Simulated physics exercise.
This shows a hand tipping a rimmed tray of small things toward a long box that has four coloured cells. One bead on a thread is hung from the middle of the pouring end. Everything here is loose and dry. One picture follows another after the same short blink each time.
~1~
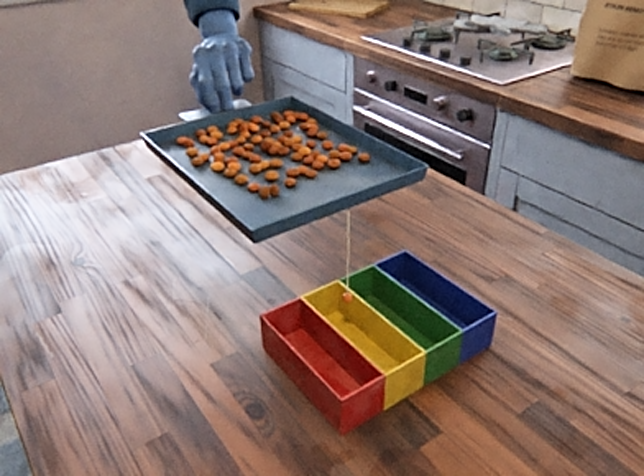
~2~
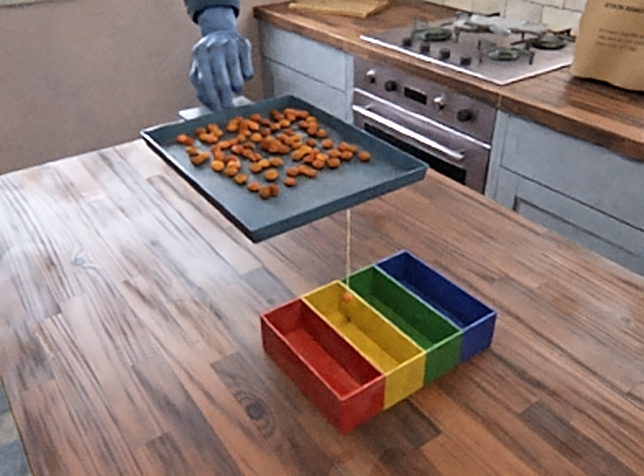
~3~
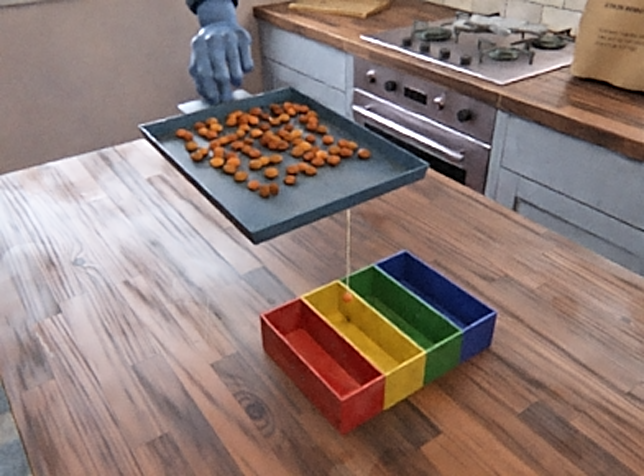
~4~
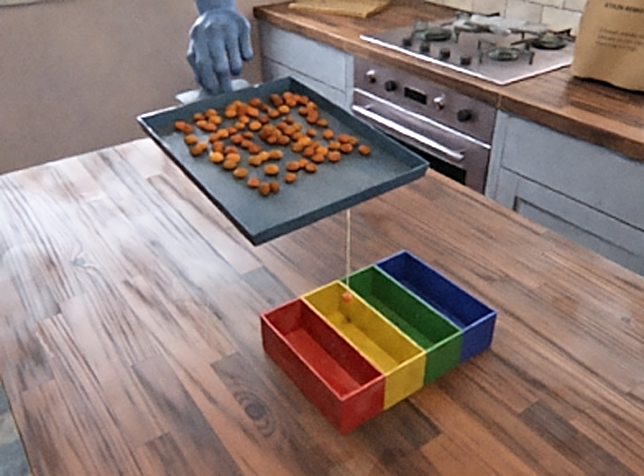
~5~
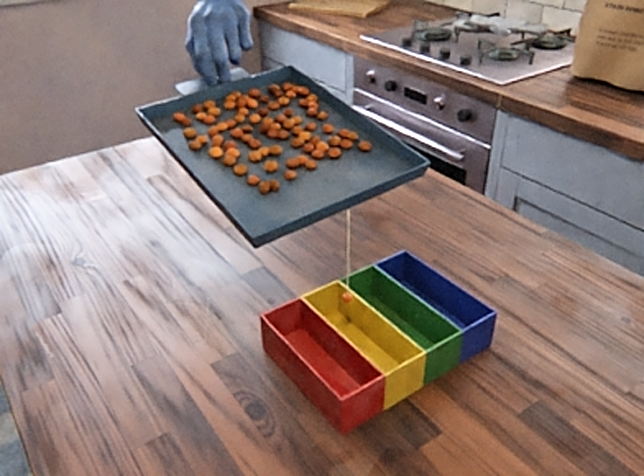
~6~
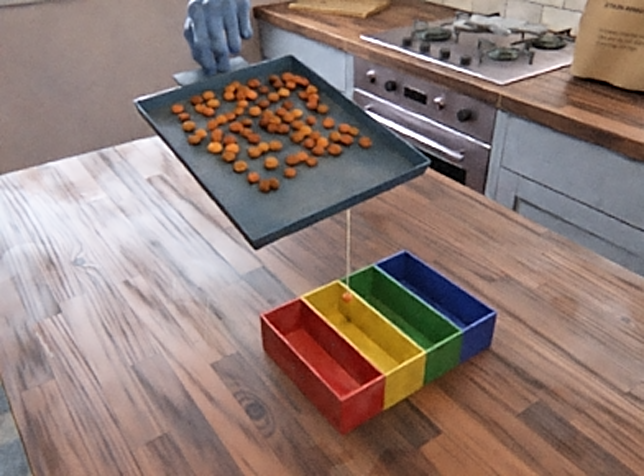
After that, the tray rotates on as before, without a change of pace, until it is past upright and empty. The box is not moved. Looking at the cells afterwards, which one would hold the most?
The red cell would hold the most.
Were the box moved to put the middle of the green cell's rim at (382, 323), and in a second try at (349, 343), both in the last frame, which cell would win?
The first time the red one comes out on top, the second time the cell in yellow.
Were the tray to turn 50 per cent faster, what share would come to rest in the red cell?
Close to 40 per cent.
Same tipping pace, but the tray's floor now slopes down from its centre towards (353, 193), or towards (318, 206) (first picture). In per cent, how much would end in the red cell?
I'd expect around 0 in a hundred first and around 30 in a hundred second.
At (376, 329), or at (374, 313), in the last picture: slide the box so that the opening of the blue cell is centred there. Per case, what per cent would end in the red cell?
Near 0 % and 10 %.
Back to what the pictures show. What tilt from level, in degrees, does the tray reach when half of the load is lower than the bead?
Near 95 degrees.
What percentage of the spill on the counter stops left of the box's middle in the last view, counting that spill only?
Roughly 90 in a hundred.
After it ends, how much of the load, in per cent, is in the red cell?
It works out at some 50 %.
Soon, tray tipped steeply; nearly all on the tray; a stray few falling or outside the box.
A while on, tray tipped right over; about two thirds on the tray; a small part in the red cell; a stray few in the yellow cell; about a quarter falling or outside the box.
Towards the end, tray tipped past a quarter turn; about half in the red cell; a small part in the yellow cell; about half falling or outside the box.
Finally, tray tipped past a quarter turn; about half in the red cell; a small part in the yellow cell; none in the green cell; none in the blue cell; about half outside the box.
